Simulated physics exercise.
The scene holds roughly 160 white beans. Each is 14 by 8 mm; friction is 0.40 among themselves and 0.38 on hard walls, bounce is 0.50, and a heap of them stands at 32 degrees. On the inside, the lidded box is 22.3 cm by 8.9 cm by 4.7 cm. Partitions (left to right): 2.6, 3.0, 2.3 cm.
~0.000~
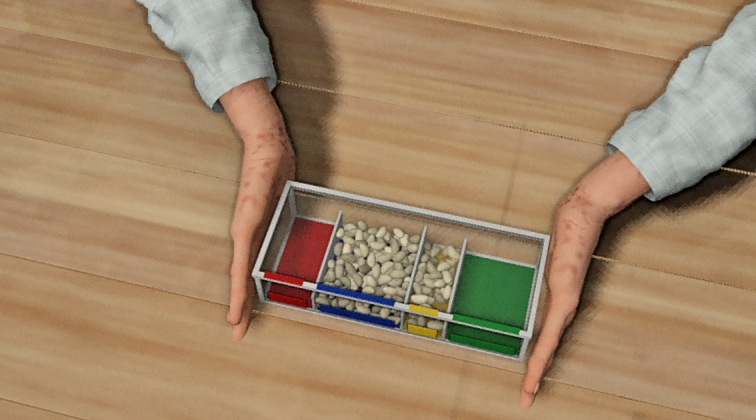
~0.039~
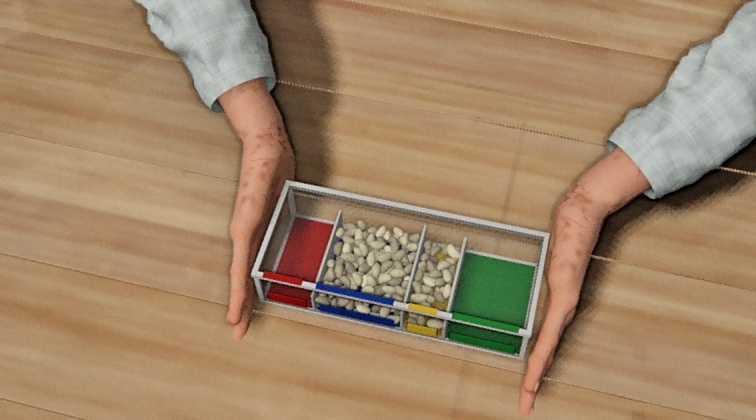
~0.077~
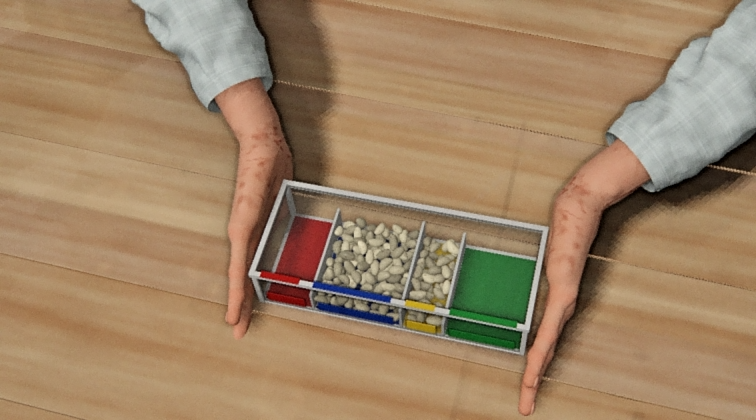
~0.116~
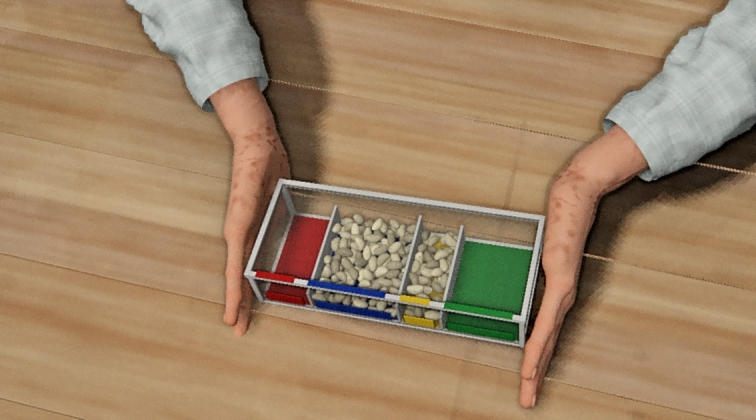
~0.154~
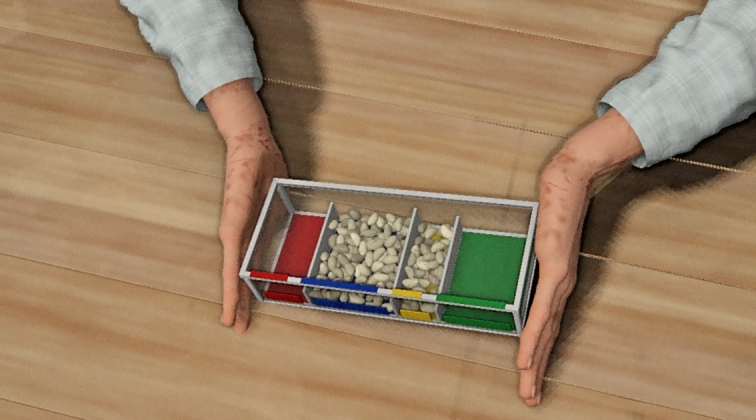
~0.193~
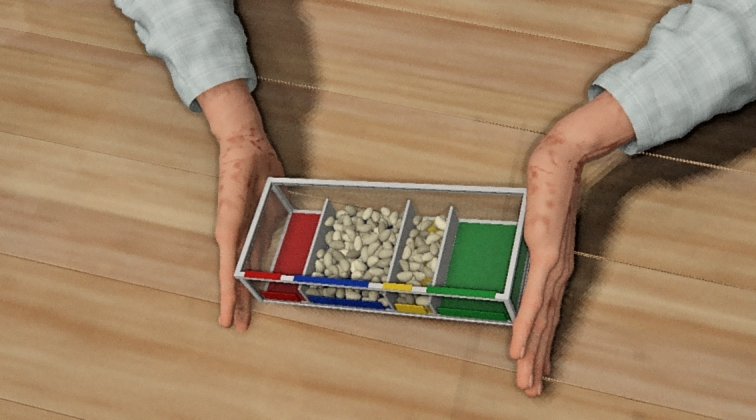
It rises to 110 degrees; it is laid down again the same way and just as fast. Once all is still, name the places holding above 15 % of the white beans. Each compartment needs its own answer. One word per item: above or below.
In order - red compartment: Above; blue compartment: Above; green compartment: Below; yellow compartment: Below.
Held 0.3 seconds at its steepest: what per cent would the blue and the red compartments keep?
In that case blue 30, red 70.
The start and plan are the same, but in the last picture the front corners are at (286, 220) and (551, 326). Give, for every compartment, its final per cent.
Each compartment ends like this: Red 0 per cent, blue 45 per cent, green 50 per cent, yellow 0 per cent.
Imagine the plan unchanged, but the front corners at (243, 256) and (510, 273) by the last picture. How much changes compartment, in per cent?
Around 75 per cent, it would seem.
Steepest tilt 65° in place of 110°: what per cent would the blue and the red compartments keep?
In per cent, blue gets 55 and red gets 25.
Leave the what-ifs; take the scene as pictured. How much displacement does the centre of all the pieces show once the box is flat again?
6.0 cm or thereabouts.
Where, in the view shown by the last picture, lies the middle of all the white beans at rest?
Somewhere near (306, 268) in the last picture.
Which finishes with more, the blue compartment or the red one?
The red compartment.
Then, at 0.99 s, tilt 110 degrees; red 45 %, blue 40 %, yellow 15 %.
After 1.52 s, tilt 49 degrees; red 65 %, blue 35 %.
After 2.12 s, tilt 0 degrees; red 65 %, blue 35 %.
At rest (2.5 s), red 65 %, blue 35 %, green 0 %, yellow 0 %.
